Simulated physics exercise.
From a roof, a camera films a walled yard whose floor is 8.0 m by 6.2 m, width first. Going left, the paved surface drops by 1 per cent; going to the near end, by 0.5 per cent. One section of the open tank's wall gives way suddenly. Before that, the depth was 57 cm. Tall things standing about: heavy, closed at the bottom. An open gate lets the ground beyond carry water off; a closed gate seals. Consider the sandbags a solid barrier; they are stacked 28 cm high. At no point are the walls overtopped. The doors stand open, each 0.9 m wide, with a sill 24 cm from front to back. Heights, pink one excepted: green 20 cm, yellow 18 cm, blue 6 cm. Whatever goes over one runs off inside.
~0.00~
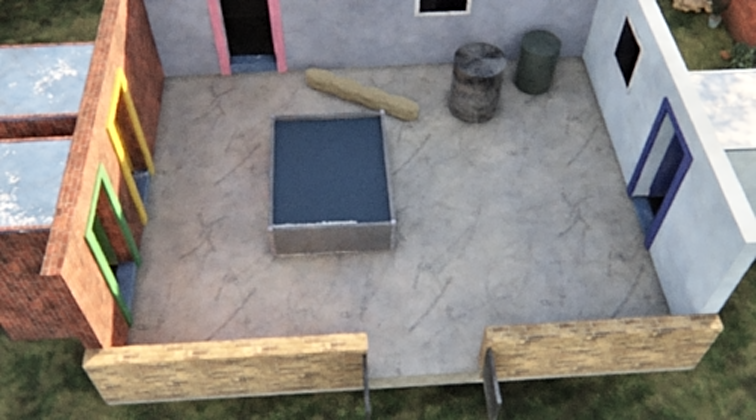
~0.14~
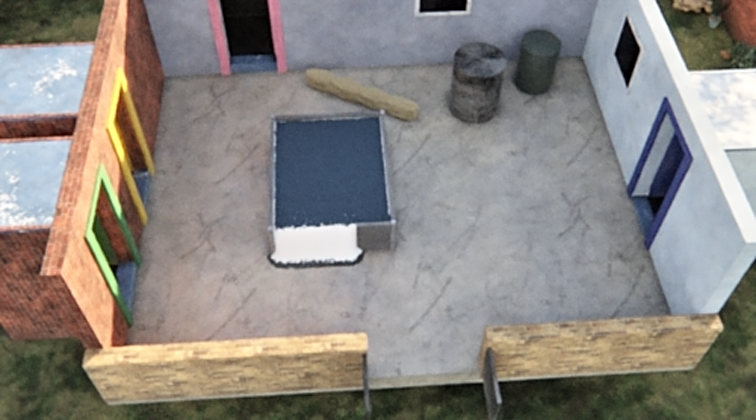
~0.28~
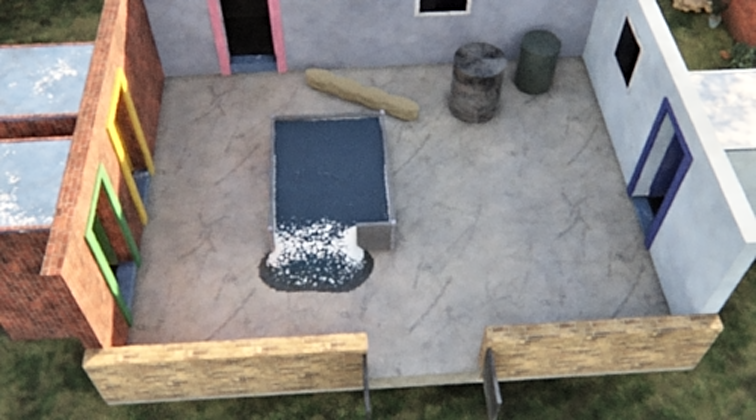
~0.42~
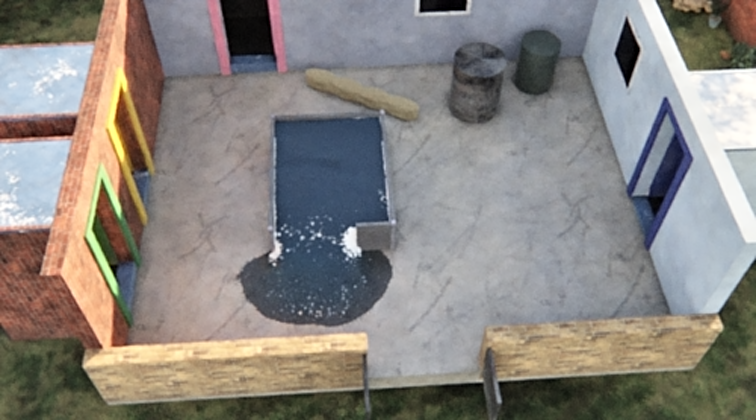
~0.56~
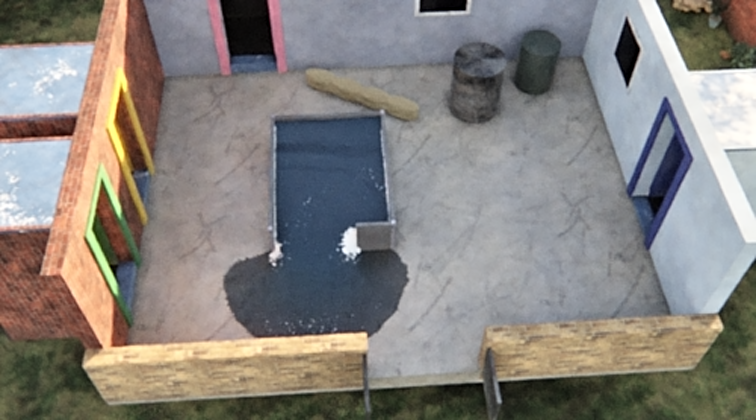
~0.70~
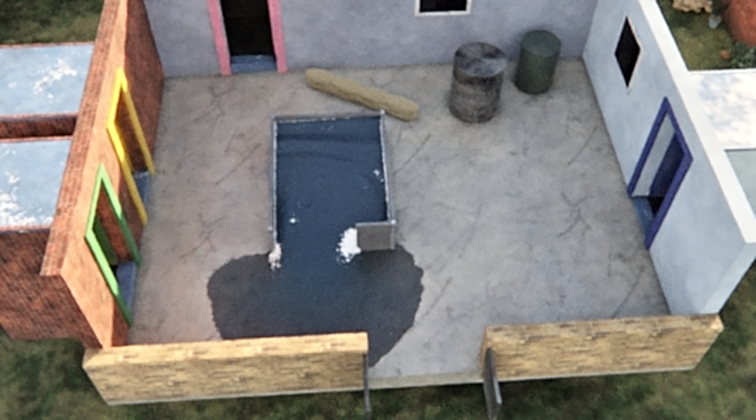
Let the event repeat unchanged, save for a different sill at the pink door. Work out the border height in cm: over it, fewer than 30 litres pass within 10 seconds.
Border at about 7.5 cm.
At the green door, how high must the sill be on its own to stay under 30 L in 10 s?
About 12.0 cm at green.
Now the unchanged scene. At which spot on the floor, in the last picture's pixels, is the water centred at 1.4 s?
The balance point sits at roughly (318, 233).
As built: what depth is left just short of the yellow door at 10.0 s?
Lab note: Depth approx. 4.5 cm.
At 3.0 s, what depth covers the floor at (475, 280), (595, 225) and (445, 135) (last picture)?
Close to 1, 0 and 0 cm deep.
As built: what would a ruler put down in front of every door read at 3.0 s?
In cm: Green 18, yellow 4, blue 0, pink 0.
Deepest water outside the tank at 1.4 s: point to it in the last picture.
Around (302, 355).
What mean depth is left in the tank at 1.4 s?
Around 38 cm on average.
After 1.4 s water covers 15 % of the floor, deepest (36 cm) near (302, 355); it has not reached the pink door.
After 3.0 s water covers 25 % of the floor, deepest (36 cm) near (123, 378); it has not reached the pink door.
After 10.0 s water covers 80 % of the floor, deepest (10 cm) near (154, 157); 9 cm at the pink door, 0 litres in over its 21 cm sill.
At the pink door as built, the water arrived by 4.8 s and peaked near 13 cm at 6.0 s.
Run again over the same 10 s with other heights there, 50 litres in over 6 cm, 16 litres over 8.5 cm. The limit of 30 litres is kept from about 7.5 cm up.
